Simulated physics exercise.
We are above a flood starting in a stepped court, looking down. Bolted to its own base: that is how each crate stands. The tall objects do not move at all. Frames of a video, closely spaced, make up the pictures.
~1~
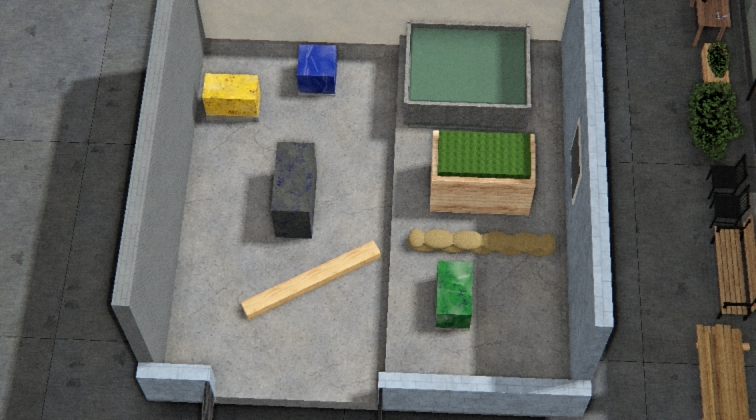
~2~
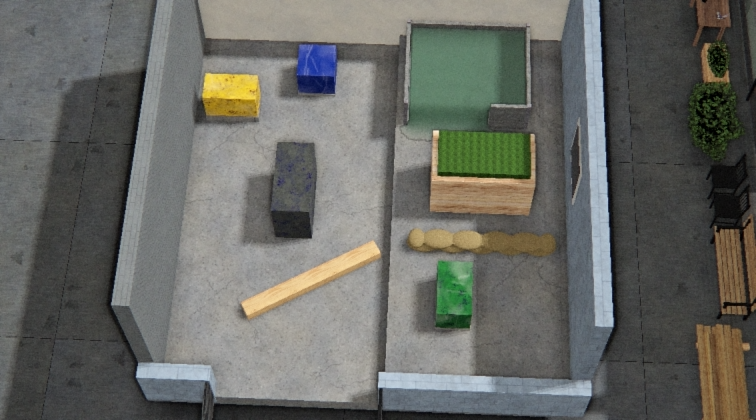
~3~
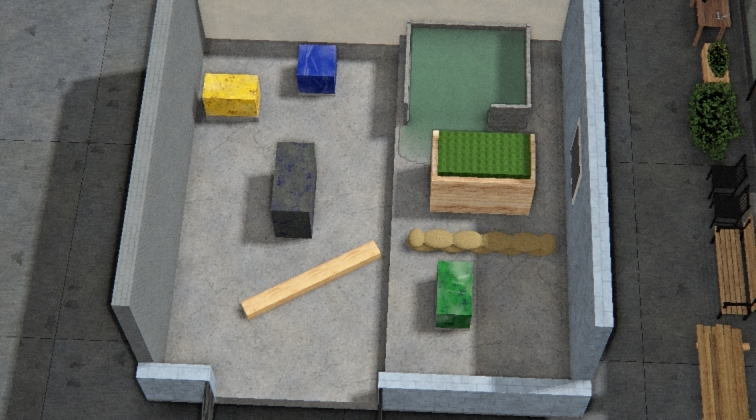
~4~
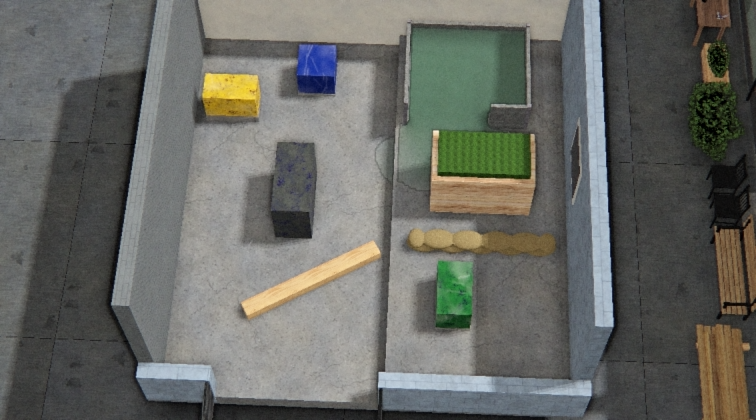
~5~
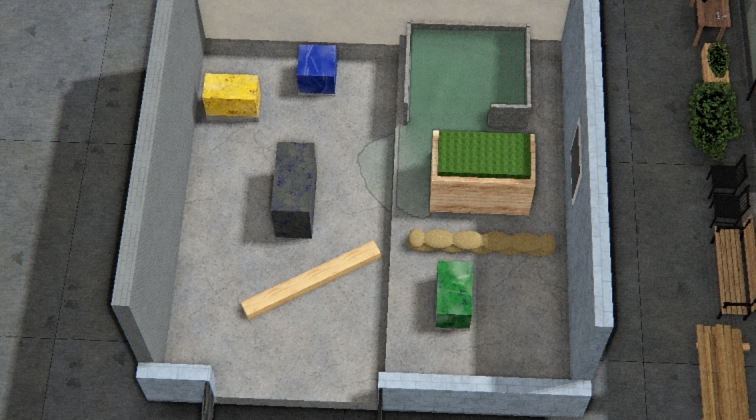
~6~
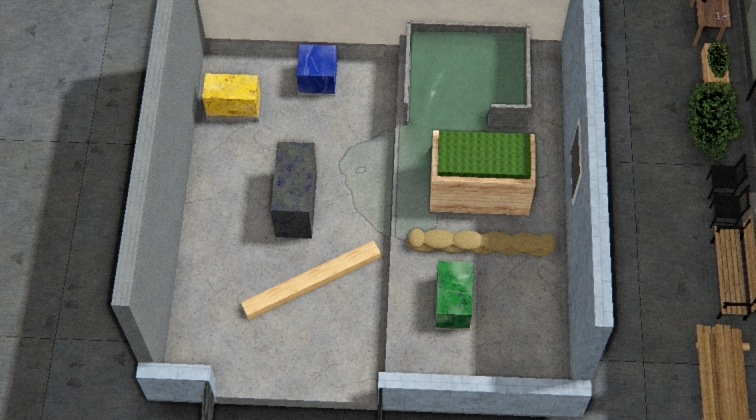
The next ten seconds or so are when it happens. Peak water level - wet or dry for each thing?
Green crate - dry; blue crate - wet; yellow crate - dry.
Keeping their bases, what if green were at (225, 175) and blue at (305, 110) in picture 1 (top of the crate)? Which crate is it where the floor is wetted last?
Answer: The one in yellow.
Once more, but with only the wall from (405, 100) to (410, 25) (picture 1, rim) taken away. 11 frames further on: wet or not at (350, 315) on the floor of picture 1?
Check at the point: Never reached.
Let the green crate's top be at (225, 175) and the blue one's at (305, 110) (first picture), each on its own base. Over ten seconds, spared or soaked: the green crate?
As for the green crate, it is dampened.
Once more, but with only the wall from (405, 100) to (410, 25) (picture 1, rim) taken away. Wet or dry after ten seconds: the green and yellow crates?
In short: Green remains dry; yellow is soaked.
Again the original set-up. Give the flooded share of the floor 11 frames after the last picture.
My estimate is close to 40 per cent.
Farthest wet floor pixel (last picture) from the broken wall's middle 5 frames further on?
The front tops out at about (364, 333).
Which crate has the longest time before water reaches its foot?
It's the green one.
A moment on, water covers 20 % of the floor; the green crate not reached, the blue crate not reached, the yellow crate not reached.
Next, water covers 40 % of the floor; the green crate not reached, the blue crate not reached, the yellow crate not reached.
Then, water covers 60 % of the floor; the green crate not reached, the blue crate not reached, the yellow crate water round its plinth.
Later, water covers 75 % of the floor; the green crate water round its plinth, the blue crate water round its plinth, the yellow crate water round its plinth.
In the end, water covers 85 % of the floor; the green crate stayed above the water, the blue crate was topped, the yellow crate stayed above the water.
